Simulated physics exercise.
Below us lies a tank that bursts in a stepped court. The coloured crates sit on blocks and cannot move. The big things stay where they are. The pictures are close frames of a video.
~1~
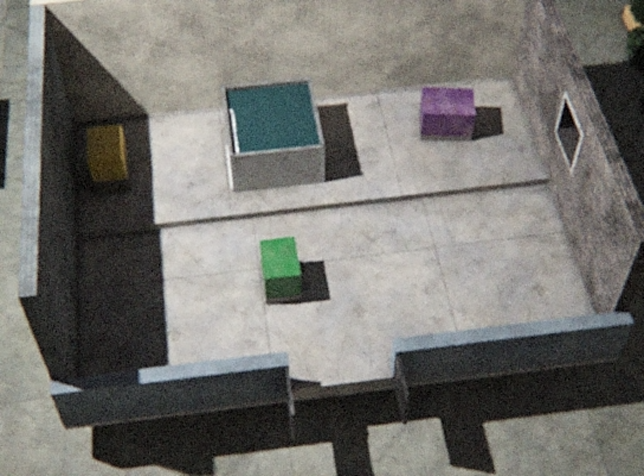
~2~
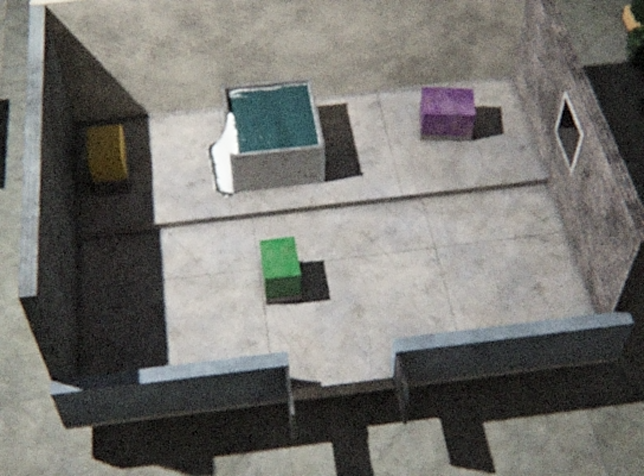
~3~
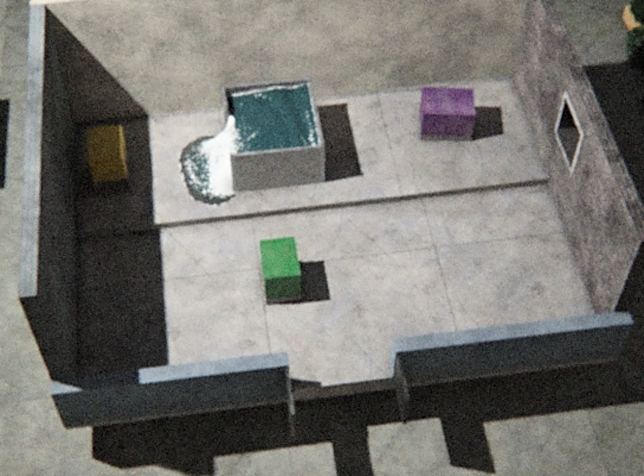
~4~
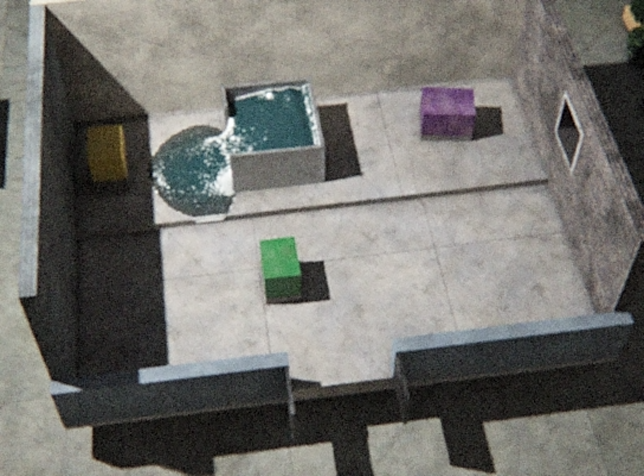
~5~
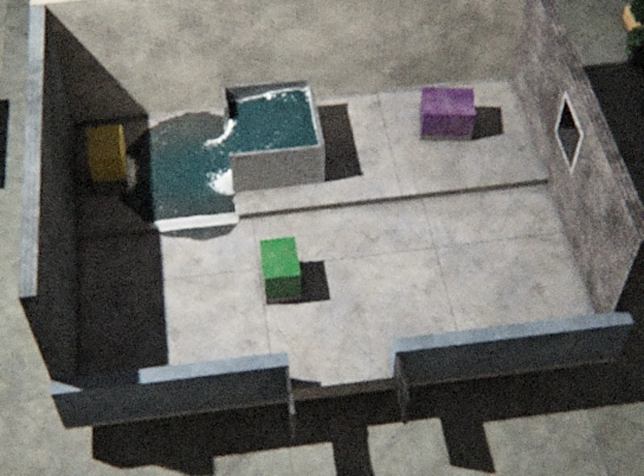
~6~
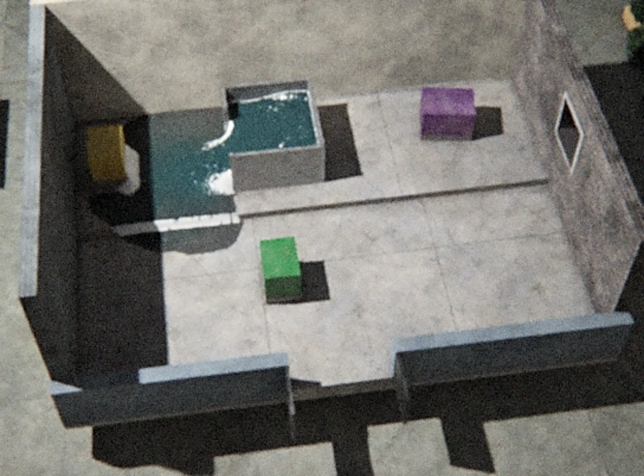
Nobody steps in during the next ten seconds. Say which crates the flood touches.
In the end: The yellow crate is wetted; the purple crate escapes dry; the green crate escapes dry.
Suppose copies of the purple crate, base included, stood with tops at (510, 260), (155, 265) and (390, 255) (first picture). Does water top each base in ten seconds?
In that order: Escapes it, gets wet, escapes it.
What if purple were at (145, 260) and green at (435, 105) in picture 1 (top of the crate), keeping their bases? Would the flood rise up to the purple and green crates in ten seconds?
One by one: Purple crate takes water; green crate stays dry.
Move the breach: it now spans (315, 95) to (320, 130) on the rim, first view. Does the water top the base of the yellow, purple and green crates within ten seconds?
The yellow crate escapes it, the purple crate ends up wet, the green crate is safe.
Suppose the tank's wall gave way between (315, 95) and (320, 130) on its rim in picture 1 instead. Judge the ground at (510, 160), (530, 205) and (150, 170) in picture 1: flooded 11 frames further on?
In turn: Flooded, wet, free of water.
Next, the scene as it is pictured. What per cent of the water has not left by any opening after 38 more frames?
I make it 98 per cent.
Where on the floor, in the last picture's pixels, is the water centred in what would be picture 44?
Close to (211, 256).
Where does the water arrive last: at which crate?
I say the purple crate.
A moment on, water covers 20 % of the floor; the yellow crate water round its plinth, the purple crate not reached, the green crate not reached.
Next, water covers 25 % of the floor; the yellow crate water round its plinth, the purple crate not reached, the green crate not reached.
Then, water covers 35 % of the floor; the yellow crate water round its plinth, the purple crate not reached, the green crate not reached.
Later, water covers 65 % of the floor; the yellow crate water round its plinth, the purple crate water round its plinth, the green crate water round its plinth.
In the end, water covers 85 % of the floor; the yellow crate was topped, the purple crate stayed above the water, the green crate stayed above the water.
